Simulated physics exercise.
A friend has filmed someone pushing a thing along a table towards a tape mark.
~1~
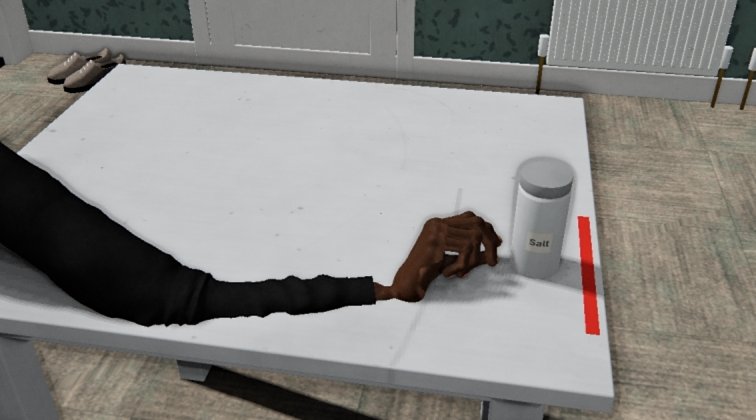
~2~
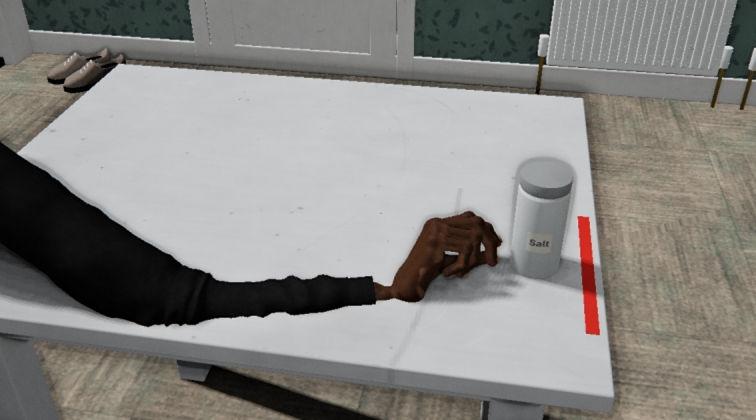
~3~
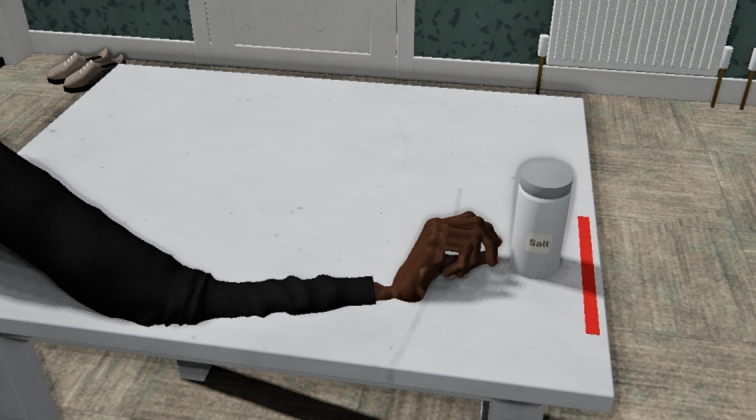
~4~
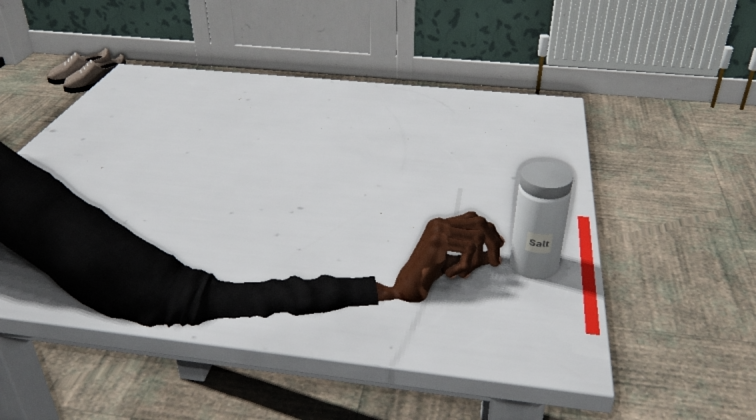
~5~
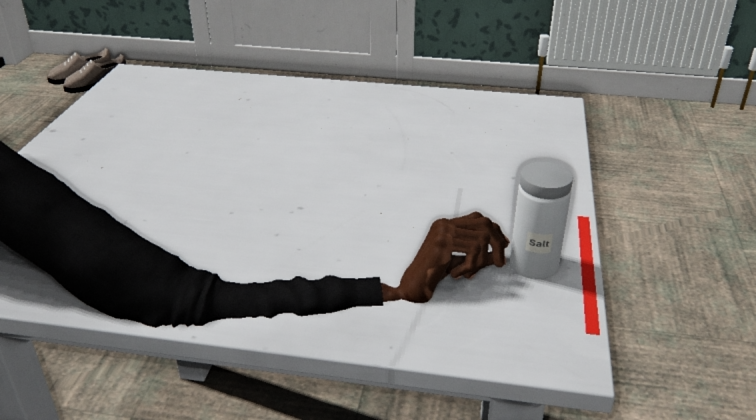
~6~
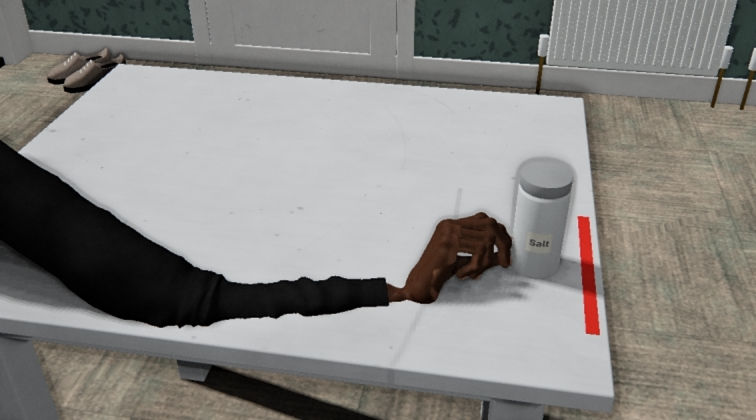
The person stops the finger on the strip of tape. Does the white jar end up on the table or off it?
In the end the white jar goes over the edge.
Then, 1.08 s on from there, white jar turned 31° from its first pose near (652, 245).
In the end, the white jar falls off the table.
